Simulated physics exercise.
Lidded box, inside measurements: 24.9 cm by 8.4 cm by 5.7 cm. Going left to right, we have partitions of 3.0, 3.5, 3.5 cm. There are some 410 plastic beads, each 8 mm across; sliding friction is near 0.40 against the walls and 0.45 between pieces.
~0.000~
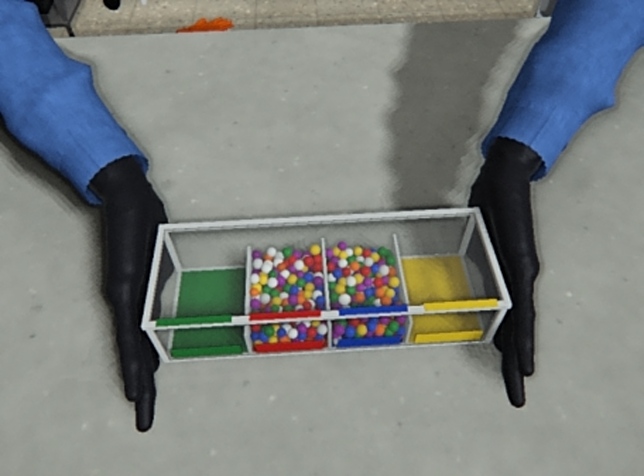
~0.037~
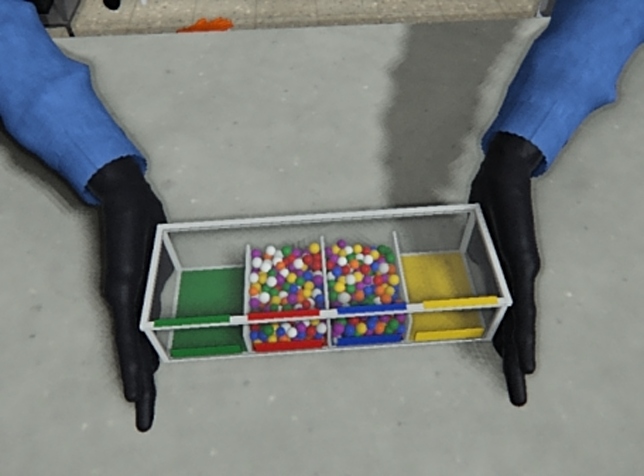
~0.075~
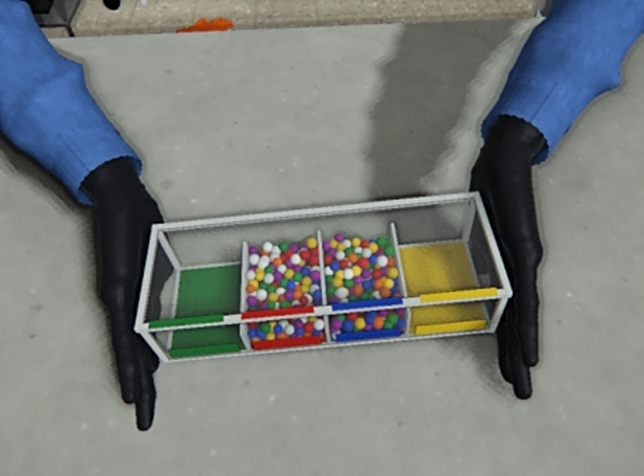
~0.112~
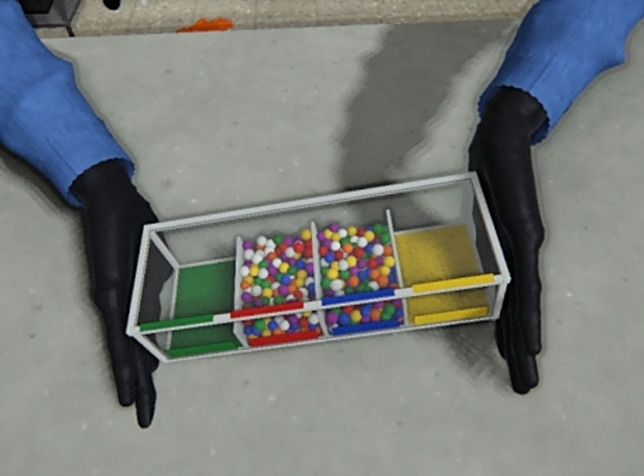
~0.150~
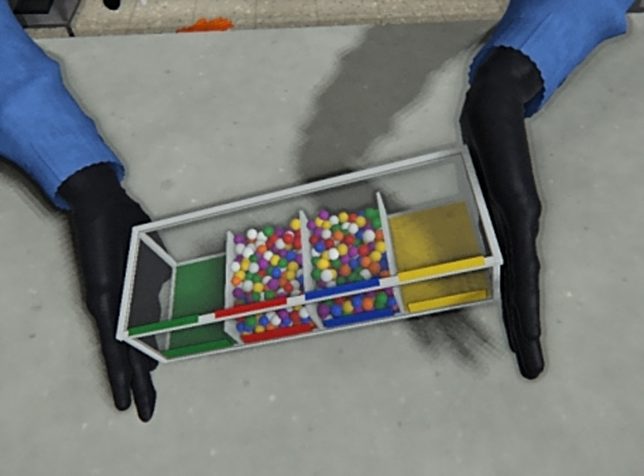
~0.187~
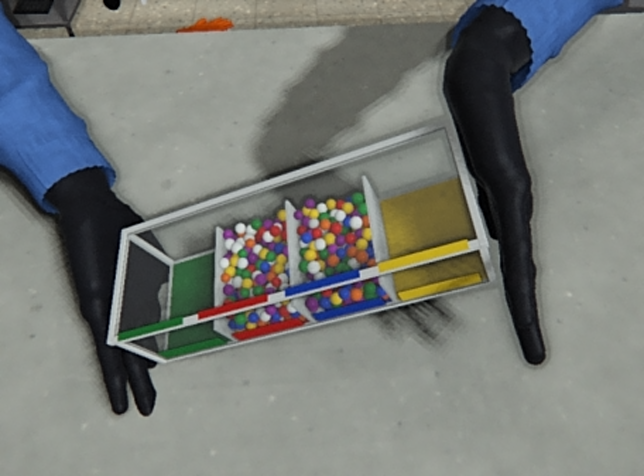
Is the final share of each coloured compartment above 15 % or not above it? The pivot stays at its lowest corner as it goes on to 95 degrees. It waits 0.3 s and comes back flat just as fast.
Red compartment - above; blue compartment - not above; green compartment - above; yellow compartment - not above.
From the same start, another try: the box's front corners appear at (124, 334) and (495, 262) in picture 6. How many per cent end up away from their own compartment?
Then around 75 percent would end up out of place.
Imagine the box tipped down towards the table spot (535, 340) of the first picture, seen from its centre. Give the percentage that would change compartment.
About 65 per cent.
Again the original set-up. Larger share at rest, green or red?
The green compartment.
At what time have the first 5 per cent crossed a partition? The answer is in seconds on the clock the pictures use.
Roughly at the 0.55 s mark.
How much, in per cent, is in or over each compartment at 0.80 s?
Red 25 %, blue 25 %, green 50 %, yellow 0 %.
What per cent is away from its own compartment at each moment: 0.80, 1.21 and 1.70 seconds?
60, 80, 80.
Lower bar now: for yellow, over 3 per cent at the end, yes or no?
Result for yellow: False.
After 0.80 s, tilt 95 degrees; red 25 %, blue 25 %, green 50 %.
After 1.21 s, tilt 53 degrees; red 20 %, blue 10 %, green 70 %.
After 1.70 s, tilt 0 degrees; red 20 %, blue 10 %, green 70 %.
By 2.1 s all is still; red 20 %, blue 10 %, green 70 %, yellow 0 %.
